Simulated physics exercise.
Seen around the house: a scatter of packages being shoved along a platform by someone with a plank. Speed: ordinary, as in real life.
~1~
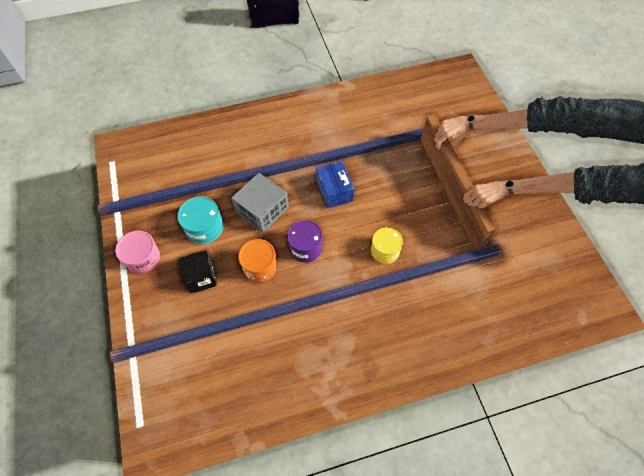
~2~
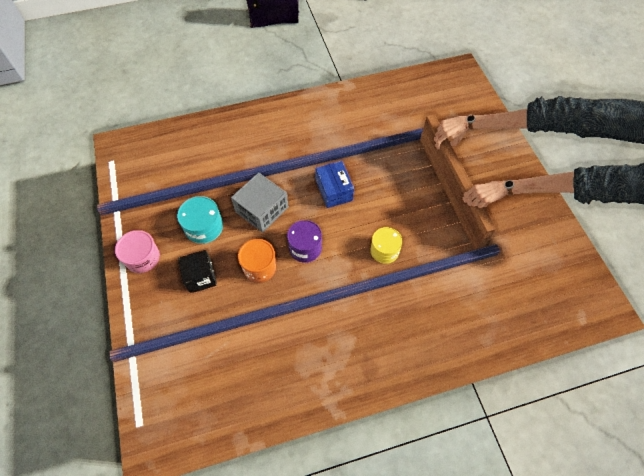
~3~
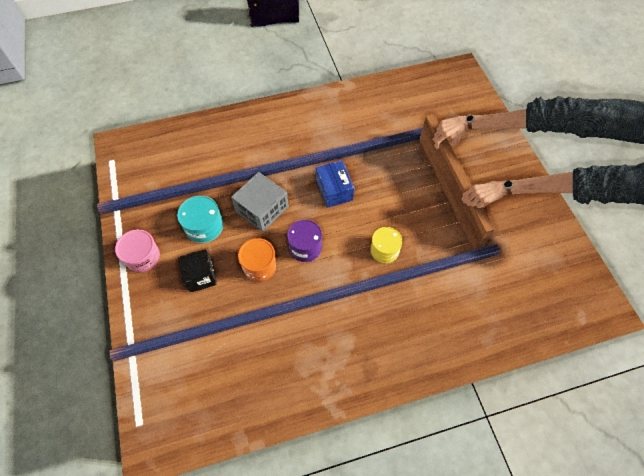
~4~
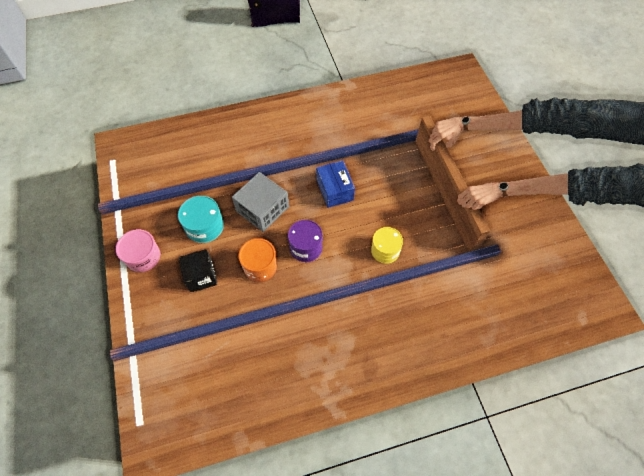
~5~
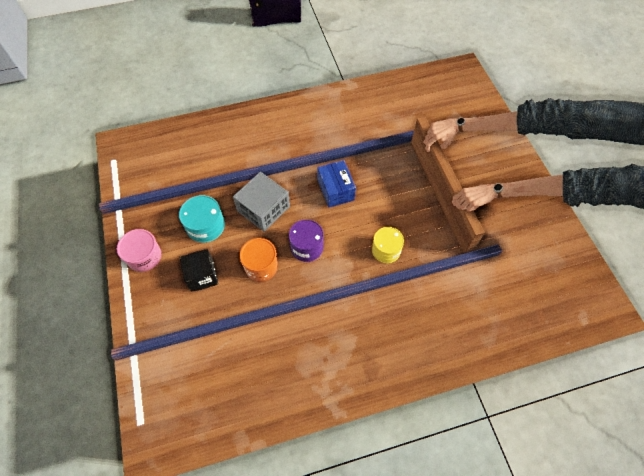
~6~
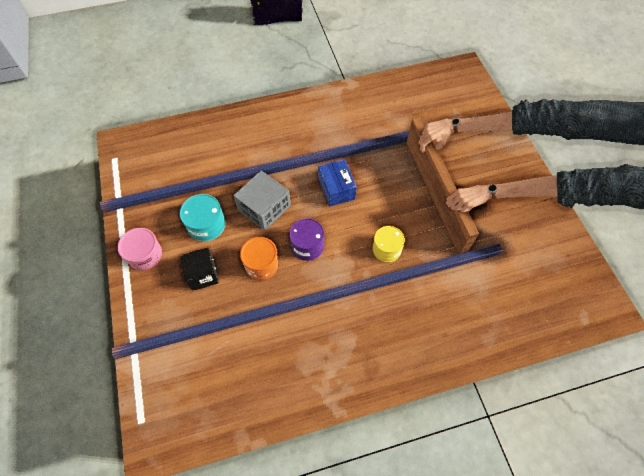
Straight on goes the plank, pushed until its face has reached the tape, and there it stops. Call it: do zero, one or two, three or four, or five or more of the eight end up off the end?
Five or more end up off it.
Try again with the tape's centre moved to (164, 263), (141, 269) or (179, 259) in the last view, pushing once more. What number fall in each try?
It would be 2, 5 and 2.
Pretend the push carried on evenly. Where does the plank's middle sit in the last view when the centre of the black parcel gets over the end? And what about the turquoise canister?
The middle is at (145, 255) when it's the black parcel, and at (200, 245) when it's the turquoise canister.
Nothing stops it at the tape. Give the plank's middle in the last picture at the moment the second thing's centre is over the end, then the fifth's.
About (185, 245), then about (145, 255).
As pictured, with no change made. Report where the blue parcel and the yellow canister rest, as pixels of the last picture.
Result: One about (102, 239), other about (110, 324).
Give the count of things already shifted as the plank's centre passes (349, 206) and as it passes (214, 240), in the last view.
That makes 2 at the first spot and 8 at the second.
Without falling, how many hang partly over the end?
Counting them gives 2.
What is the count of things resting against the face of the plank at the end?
2.
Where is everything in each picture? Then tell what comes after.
In the first picture, pink pail (139, 253); black parcel (198, 272); turquoise canister (201, 220); plank (454, 181); tape (124, 276).
In the second picture, black parcel (198, 272); grey crate (261, 203).
In the third picture, turquoise canister (201, 219); orange pail (258, 261).
In the fourth picture, pink pail (139, 251); yellow canister (387, 245).
In the fifth picture, black parcel (199, 271); plank (444, 183).
In the sixth picture, pink pail (141, 250); black parcel (200, 269); turquoise canister (203, 218); plank (439, 184); tape (126, 272).
A little later, none off yet; pink pail at rest near (141, 250); black parcel at rest near (200, 269); turquoise canister at rest near (203, 218).
Next, none off yet; pink pail shifted about its own width near (115, 264); black parcel shifted about its own width near (169, 271); turquoise canister shifted well along near (136, 232).
When it is over, the number that fall off is five or more; down, purple canister, grey crate, orange pail, turquoise canister, black parcel and pink pail.
